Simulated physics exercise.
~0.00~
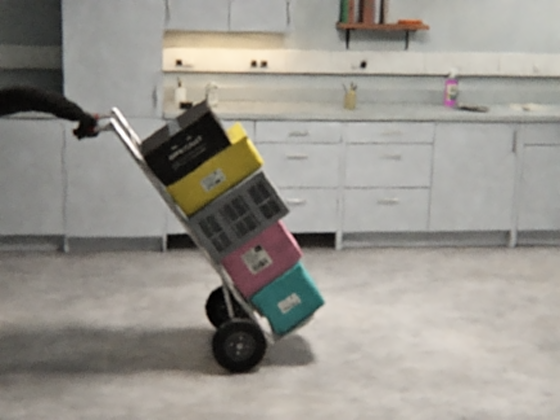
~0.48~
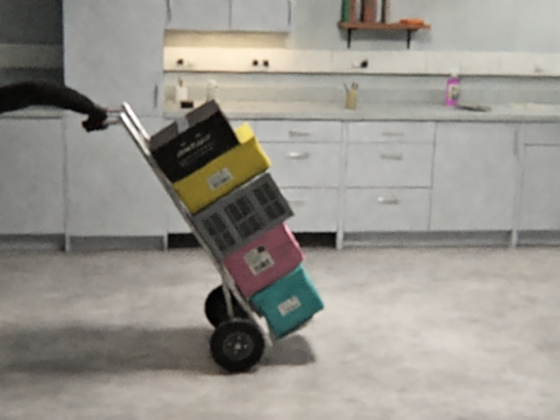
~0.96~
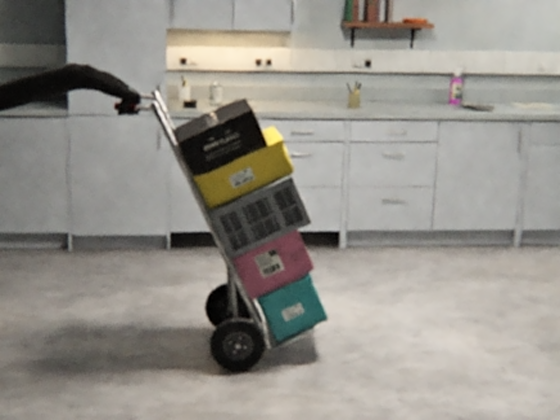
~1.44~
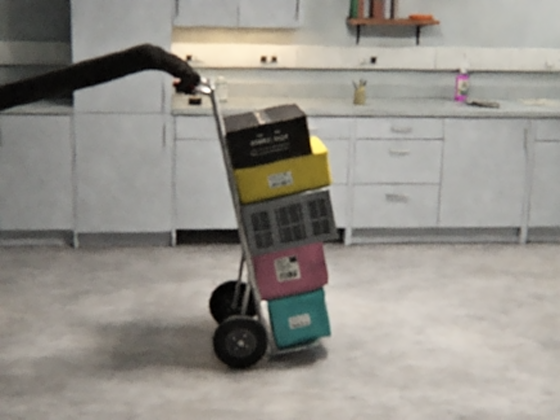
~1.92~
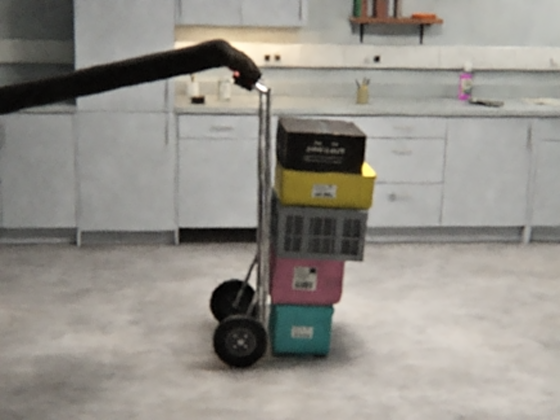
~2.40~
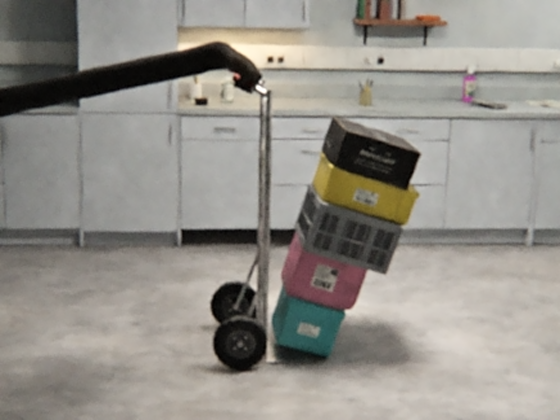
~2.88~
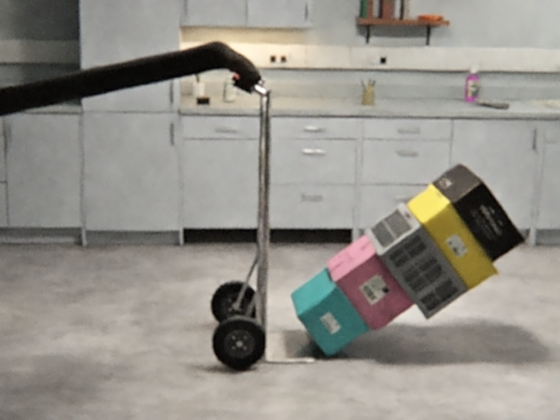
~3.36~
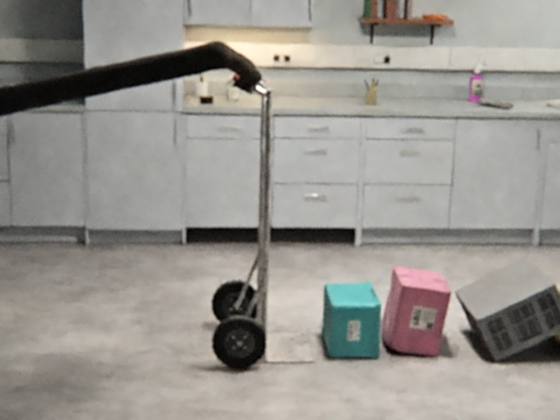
A black-sleeved arm swings a loaded hand truck upright, and the five stacked boxes topple off to the right across the floor.
